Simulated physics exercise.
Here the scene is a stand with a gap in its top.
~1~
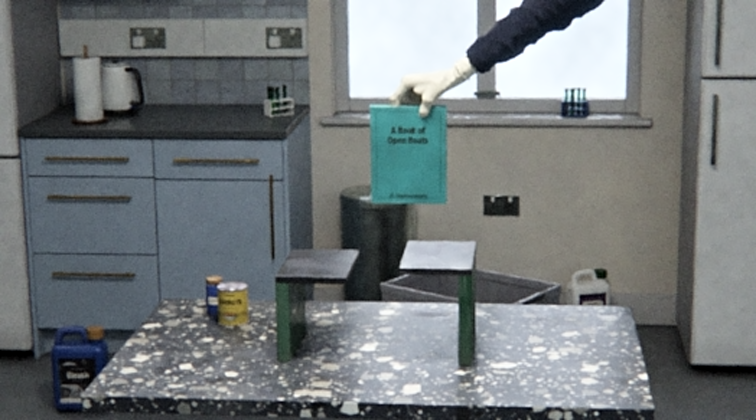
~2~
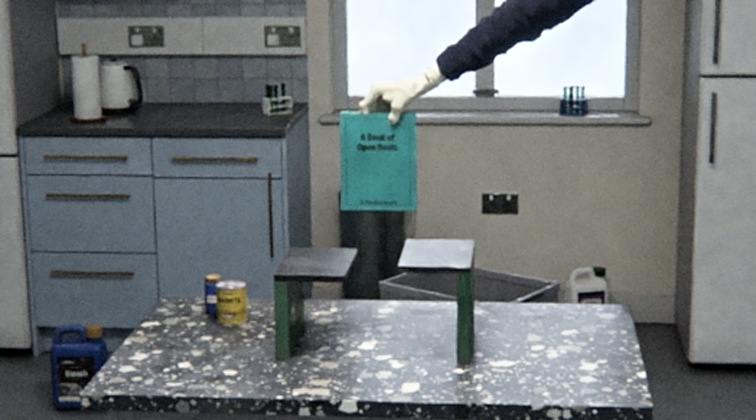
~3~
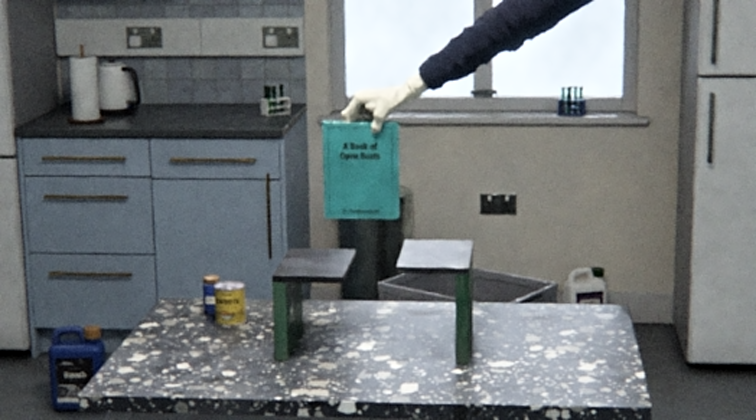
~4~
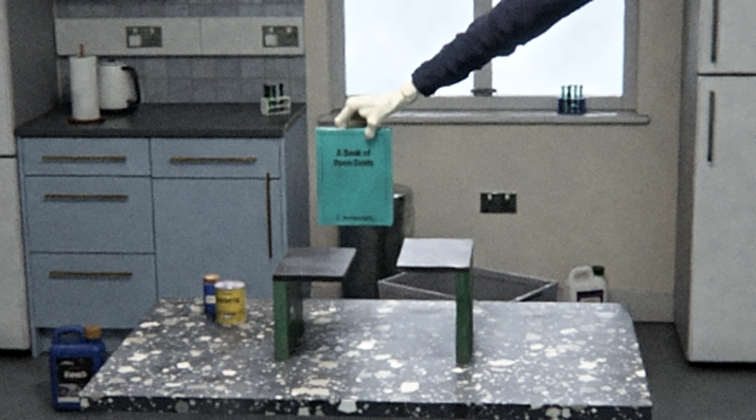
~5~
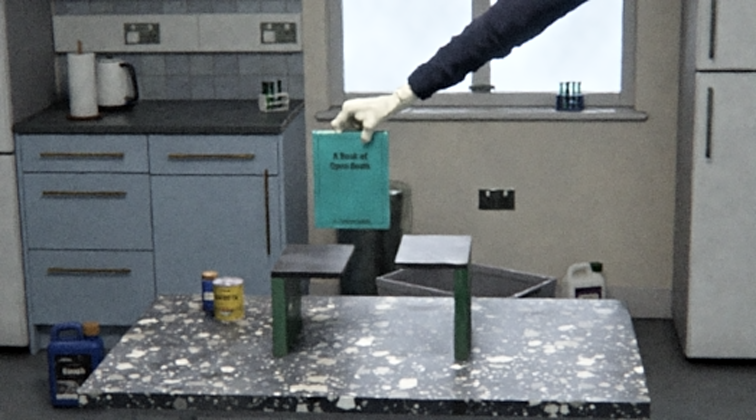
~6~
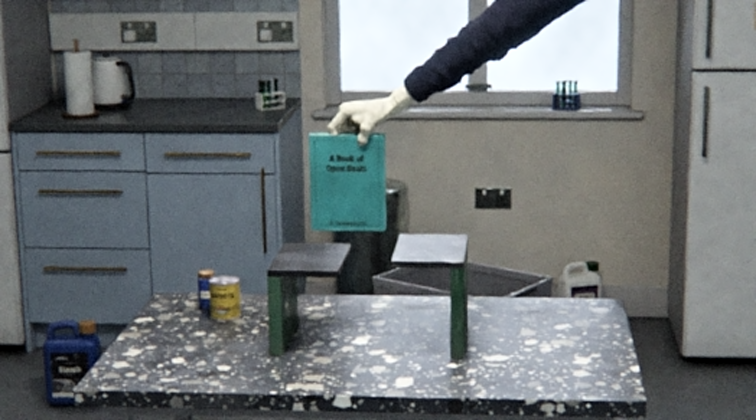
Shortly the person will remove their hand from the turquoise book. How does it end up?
It rests on the ledges.
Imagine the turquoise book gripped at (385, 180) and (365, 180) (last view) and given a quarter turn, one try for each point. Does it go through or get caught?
On the first go it gets jammed, and on the second it slips past.
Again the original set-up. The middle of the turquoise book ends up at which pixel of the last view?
Near pixel (372, 218).
Then, 0.20 s past the last view, turquoise book displaced a little near (348, 203).
Then, 0.40 s past the last view, turquoise book rocked 16° from its first pose near (361, 213).
Finally, down or leaning hard on the stand or table, turquoise book; the other 2 still in place. Final places as the last picture's camera would see them, turquoise book near (372, 218). The book is caught.
